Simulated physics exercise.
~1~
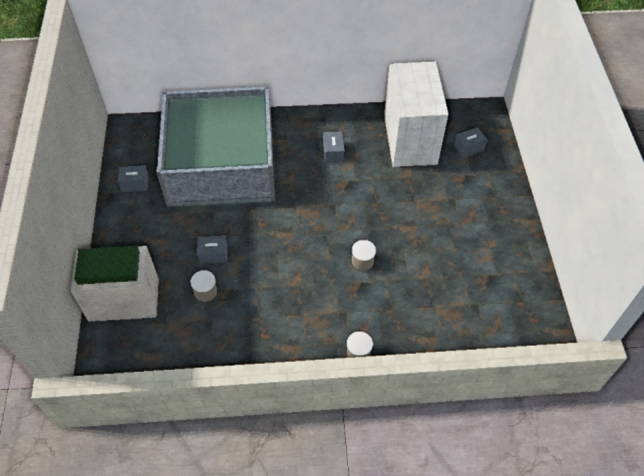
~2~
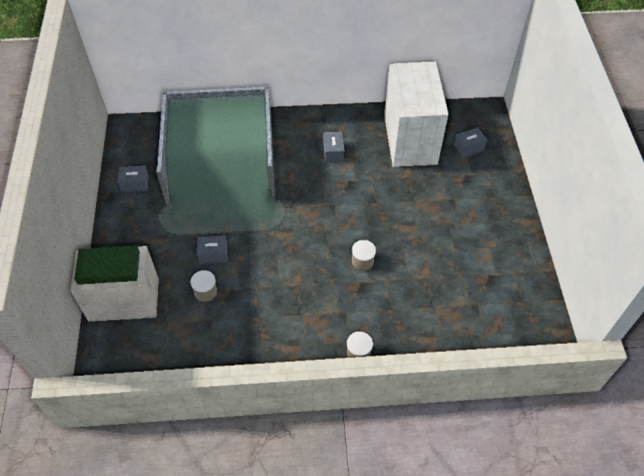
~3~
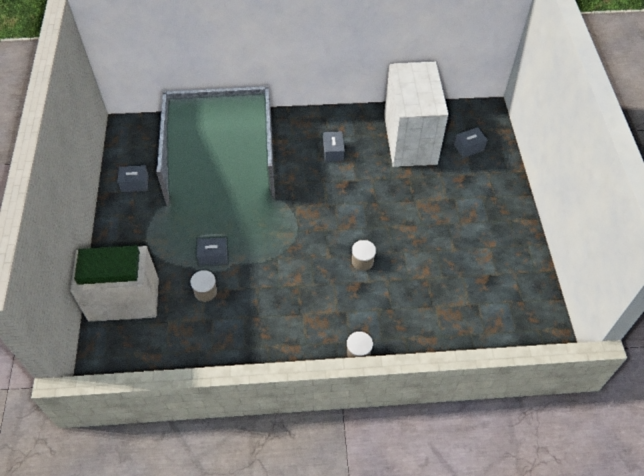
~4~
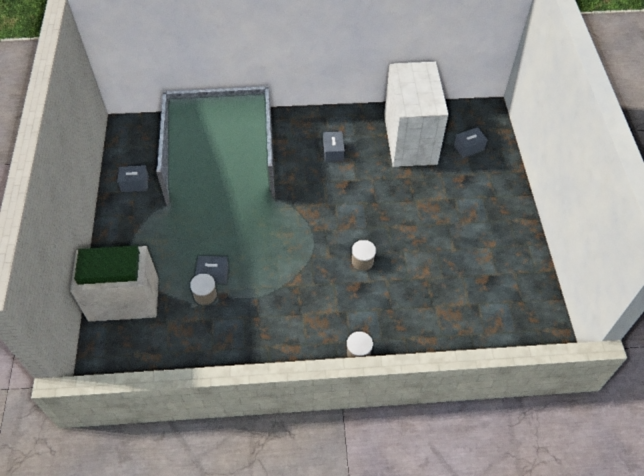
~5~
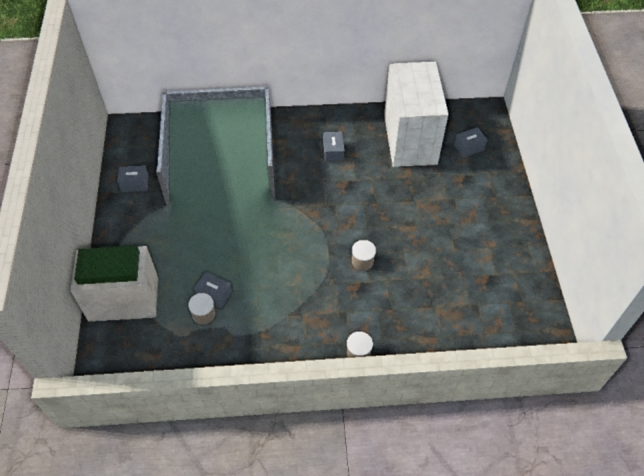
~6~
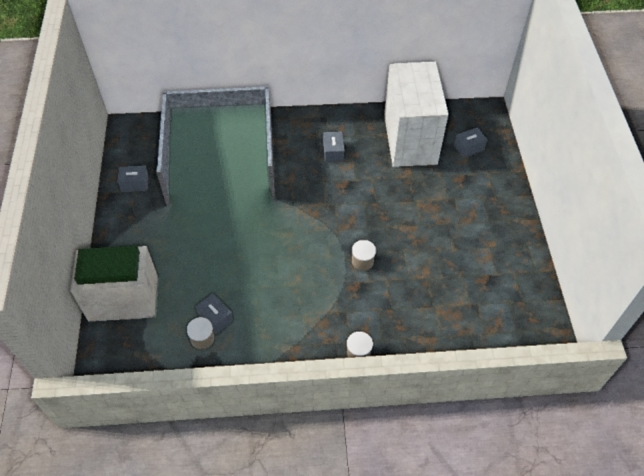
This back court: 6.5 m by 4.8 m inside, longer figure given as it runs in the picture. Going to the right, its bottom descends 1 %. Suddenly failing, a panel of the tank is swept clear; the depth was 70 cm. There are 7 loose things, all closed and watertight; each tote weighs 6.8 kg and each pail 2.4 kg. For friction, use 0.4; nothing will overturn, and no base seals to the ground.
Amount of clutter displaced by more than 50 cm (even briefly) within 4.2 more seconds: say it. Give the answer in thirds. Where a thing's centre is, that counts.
Two thirds or more.
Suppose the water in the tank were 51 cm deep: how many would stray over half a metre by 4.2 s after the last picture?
The count would be 4.
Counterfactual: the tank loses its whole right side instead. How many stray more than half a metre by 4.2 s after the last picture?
So the tally would be 3.
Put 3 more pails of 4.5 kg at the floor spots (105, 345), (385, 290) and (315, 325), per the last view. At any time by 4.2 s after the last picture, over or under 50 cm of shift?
Taking them one by one: It goes beyond, then it goes beyond, then it goes beyond.
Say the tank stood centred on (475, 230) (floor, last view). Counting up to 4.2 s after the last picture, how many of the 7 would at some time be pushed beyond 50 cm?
So the tally would be 5.
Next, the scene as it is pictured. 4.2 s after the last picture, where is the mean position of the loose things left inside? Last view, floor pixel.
It works out to somewhere near (376, 202) on the floor.
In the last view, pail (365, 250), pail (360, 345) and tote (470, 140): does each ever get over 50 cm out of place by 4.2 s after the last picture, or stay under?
Result, in order: Overshooting / overshooting / undershooting.
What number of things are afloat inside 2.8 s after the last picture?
Of them, 3.
Then, 0.4 s after the last picture 2 of 7 are over 50 cm from their spots; 2 afloat.
Then, 1.5 s after the last picture 4 of 7 are over 50 cm from their spots; 3 afloat.
Then, 2.8 s after the last picture 5 of 7 are over 50 cm from their spots; 3 afloat.
Then, 4.2 s after the last picture 5 of 7 are over 50 cm from their spots, and 5 have been at some point; 3 afloat.
